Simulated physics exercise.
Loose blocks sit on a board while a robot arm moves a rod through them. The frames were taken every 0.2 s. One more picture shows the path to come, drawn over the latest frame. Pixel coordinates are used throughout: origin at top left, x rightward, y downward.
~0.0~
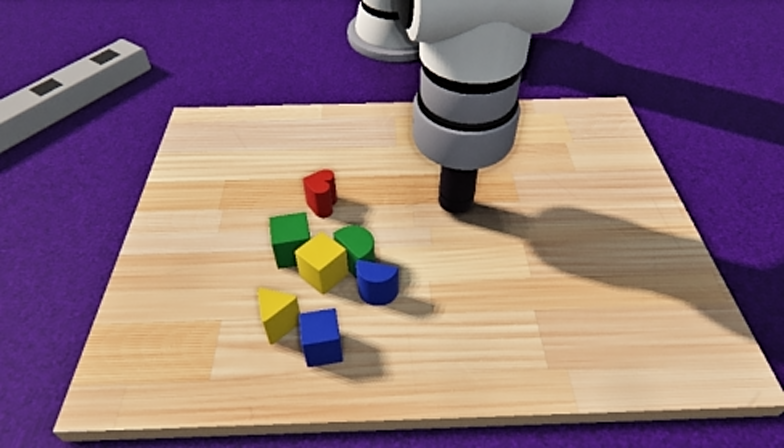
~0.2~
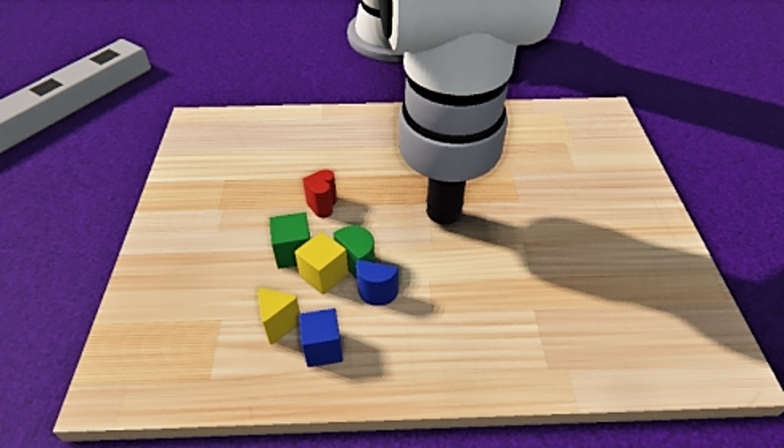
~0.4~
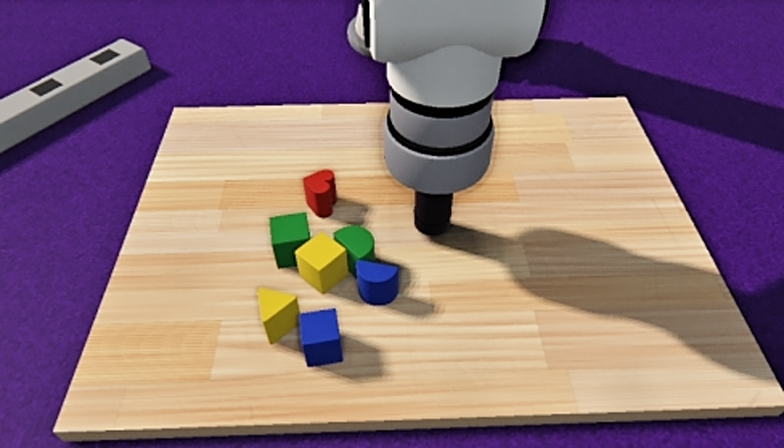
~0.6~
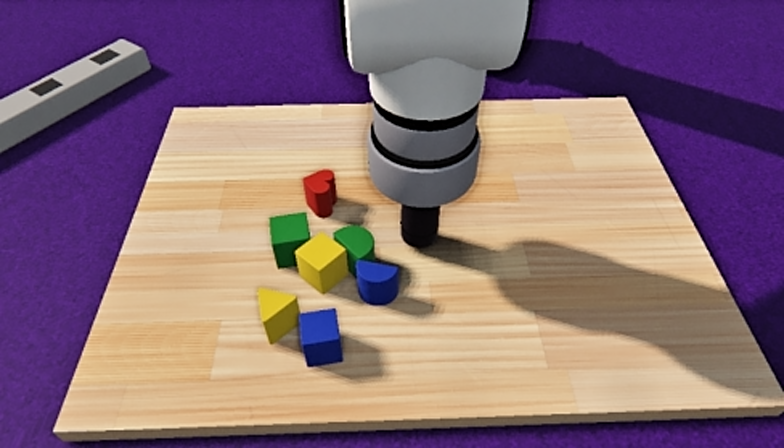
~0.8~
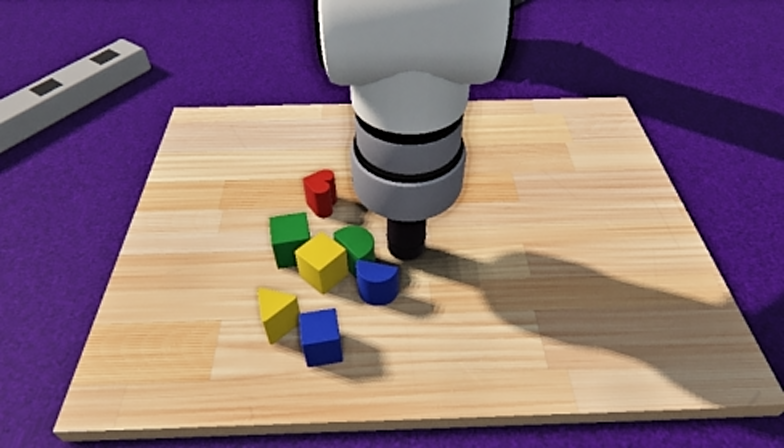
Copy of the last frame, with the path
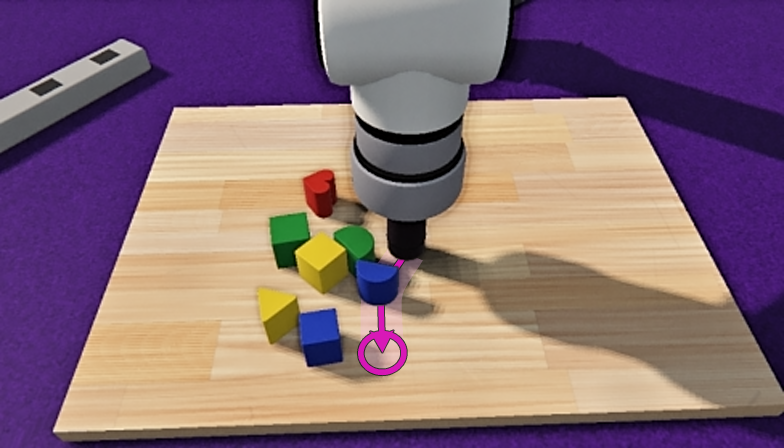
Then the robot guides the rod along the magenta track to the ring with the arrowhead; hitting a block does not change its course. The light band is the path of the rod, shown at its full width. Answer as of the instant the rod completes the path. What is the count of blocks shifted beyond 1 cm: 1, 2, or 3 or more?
I count one.
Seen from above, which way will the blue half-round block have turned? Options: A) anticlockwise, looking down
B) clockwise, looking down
The correct letter is B.
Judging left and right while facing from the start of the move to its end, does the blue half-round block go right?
It seems so.
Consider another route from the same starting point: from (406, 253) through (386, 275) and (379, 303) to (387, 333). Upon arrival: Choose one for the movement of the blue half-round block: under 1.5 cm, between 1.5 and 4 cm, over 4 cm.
It ends over 4 cm away.
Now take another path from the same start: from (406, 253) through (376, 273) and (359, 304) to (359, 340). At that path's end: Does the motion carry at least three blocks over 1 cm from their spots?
Answer: Yes.
Path on the board, from (406, 253) over (382, 297) to (382, 353).
What follows on the original path. One third of the way, rod at (387, 275); blue half-round block at (369, 278), turned 20° clockwise.
Two thirds of the way, rod at (381, 309); blue half-round block at (350, 302), turned 55° clockwise.
At the end, rod at (382, 347); green half-round block in place; blue half-round block at (348, 306), turned 75° clockwise.
